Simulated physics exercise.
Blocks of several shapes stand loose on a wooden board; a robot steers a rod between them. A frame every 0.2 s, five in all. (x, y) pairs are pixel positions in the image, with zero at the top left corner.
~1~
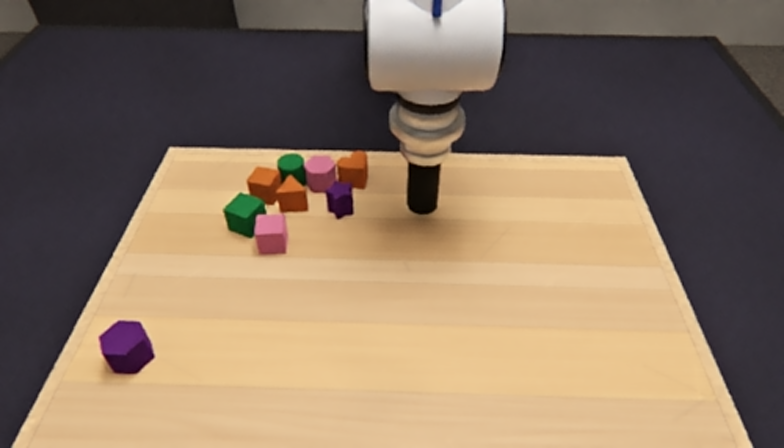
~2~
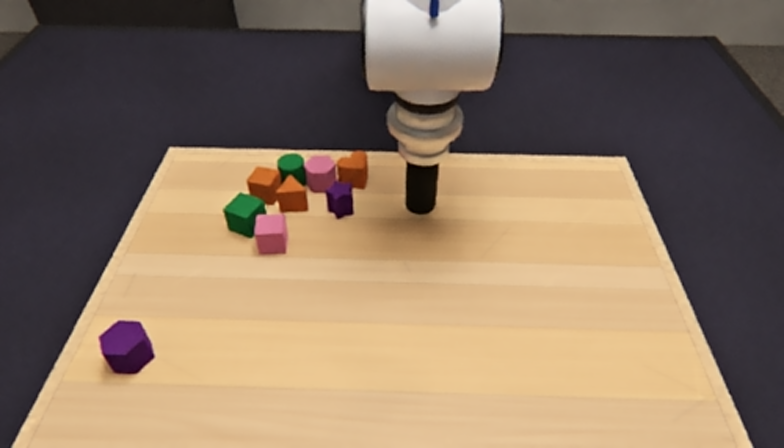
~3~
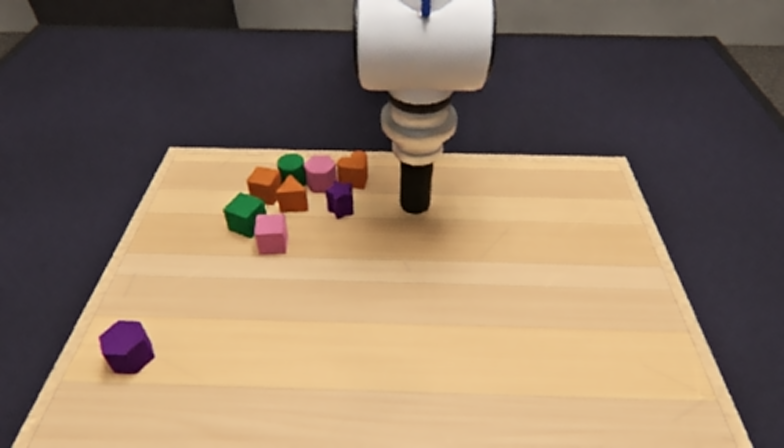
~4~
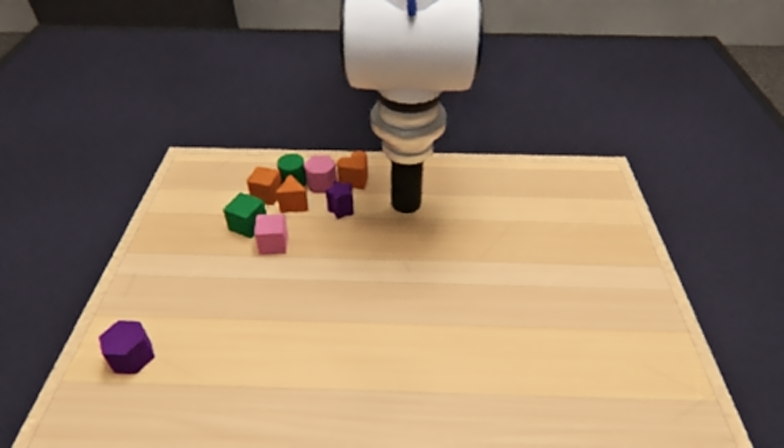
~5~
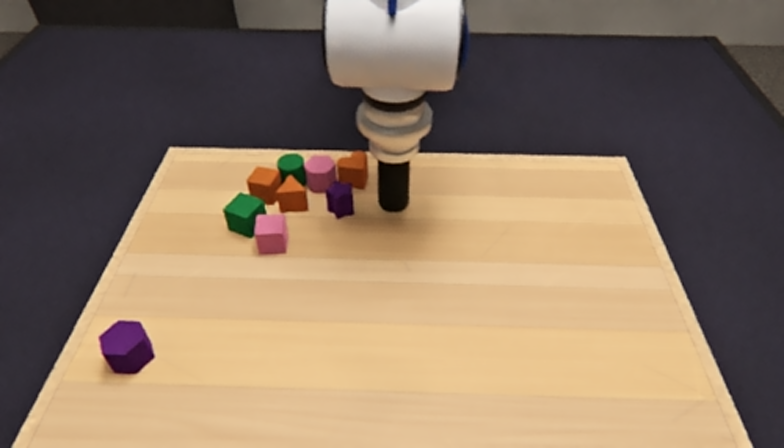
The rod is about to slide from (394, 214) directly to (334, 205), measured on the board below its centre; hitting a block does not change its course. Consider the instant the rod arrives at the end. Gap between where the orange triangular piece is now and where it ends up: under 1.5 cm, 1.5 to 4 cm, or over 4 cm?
Short: Under 1.5 cm.
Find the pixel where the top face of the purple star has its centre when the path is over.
It ends at (306, 188).
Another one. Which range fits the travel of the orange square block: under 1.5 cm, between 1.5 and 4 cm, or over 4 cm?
Travels under 1.5 cm.
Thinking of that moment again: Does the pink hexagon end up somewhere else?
That would be a no.
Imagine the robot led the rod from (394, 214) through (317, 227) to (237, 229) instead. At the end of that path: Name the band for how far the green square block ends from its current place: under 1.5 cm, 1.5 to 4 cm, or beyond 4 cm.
The over 4 cm band.
On the path given first. Halfway along, rod (362, 199); purple star (336, 189).
At the end, rod (333, 195); orange square block unmoved; orange triangular piece (282, 187), turned 35° clockwise; pink hexagon unmoved; purple star (306, 188).
